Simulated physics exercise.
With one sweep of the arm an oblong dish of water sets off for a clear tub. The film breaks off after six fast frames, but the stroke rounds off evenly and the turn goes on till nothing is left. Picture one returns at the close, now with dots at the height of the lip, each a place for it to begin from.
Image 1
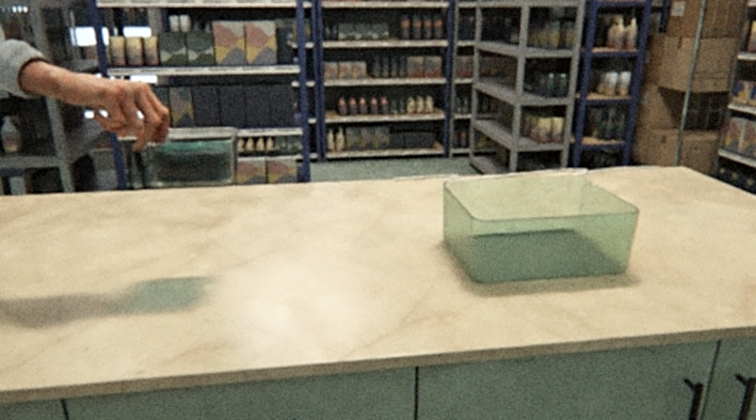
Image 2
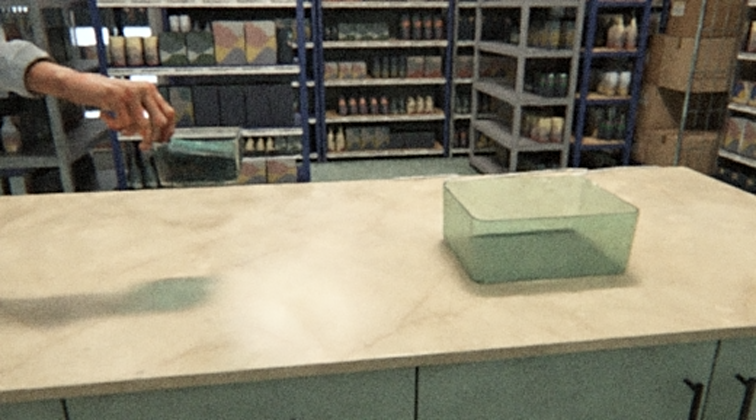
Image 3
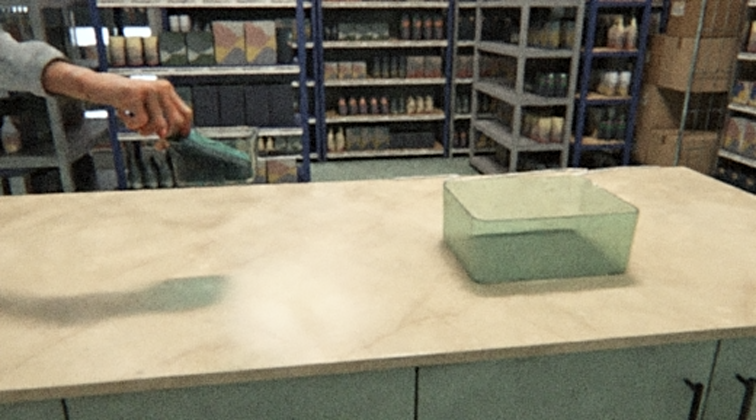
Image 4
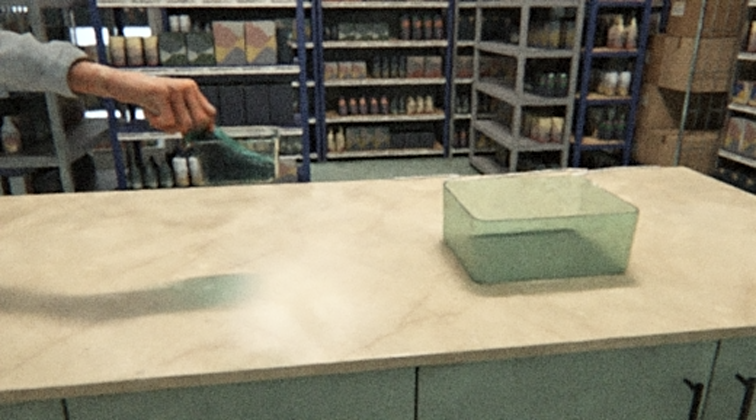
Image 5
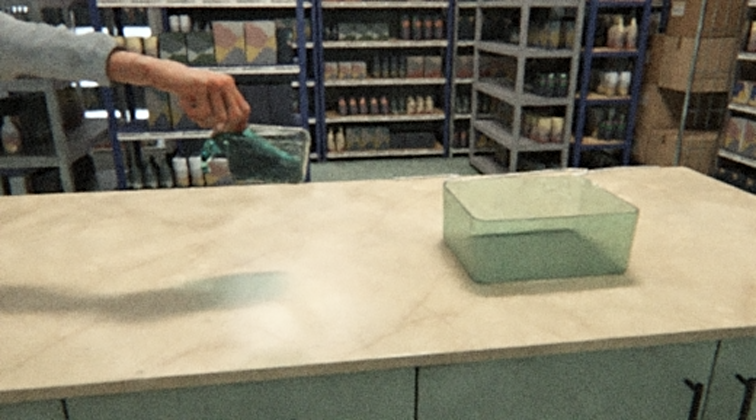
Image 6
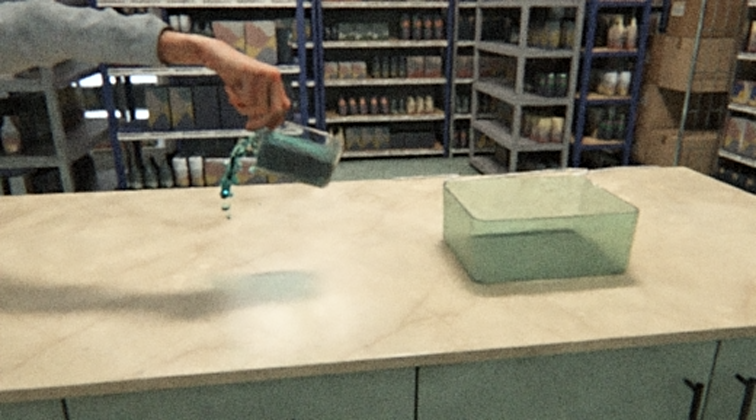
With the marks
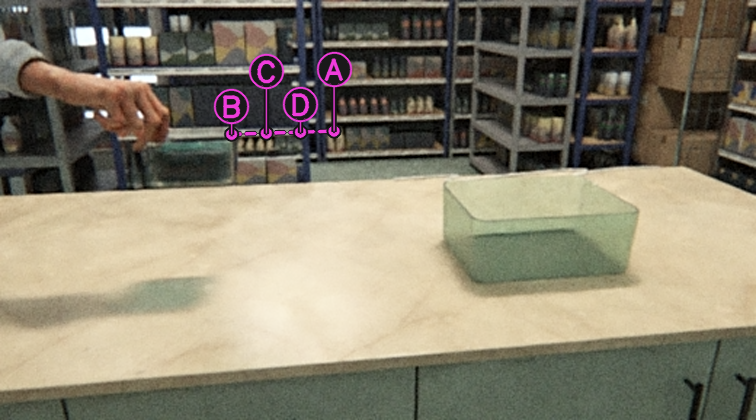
In a storeroom lined with shelves of bottles and boxes, a still camera looks slightly down on a pale marbled counter with grey-green cupboards. A clear green-tinted tub sits at right, while a hand in a grey sleeve holds a small clear dish of teal water at left. The arm moves the dish rightward, the water sloshes and climbs, and the dish tilts as teal liquid spills off its left side.
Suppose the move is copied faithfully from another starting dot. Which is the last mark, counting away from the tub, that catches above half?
C will do.
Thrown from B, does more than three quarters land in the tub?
No, less.
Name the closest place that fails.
B it is.
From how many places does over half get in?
Three of them.
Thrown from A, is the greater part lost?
No, not at all.
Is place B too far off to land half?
Yes.
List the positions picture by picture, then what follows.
Upright, lip at (233, 134); tub from (470, 282) to (626, 271); nothing has left yet.
Upright, lip at (238, 134); nothing has left yet.
Upright, lip at (254, 133); water is over the rim, down to (178, 135).
Upright, lip at (277, 133); water is over the rim, down to (189, 145).
Tipped about 6°, lip at (307, 136); water is over the rim, down to (209, 171).
Tipped about 19°, lip at (339, 143); water is over the rim, down to (229, 218).
On the marked copy, A at (334, 131); B at (231, 134); C at (266, 133); D at (300, 132).
With A, about 87 % lands in the tub, 11 % falls short.
With B, about 35 % lands in the tub, 58 % falls short and 6 % goes beside or beyond.
With C, about 62 % lands in the tub, 31 % falls short and 7 % goes beside or beyond.
With D, about 73 % lands in the tub, 19 % falls short and 9 % goes beside or beyond.
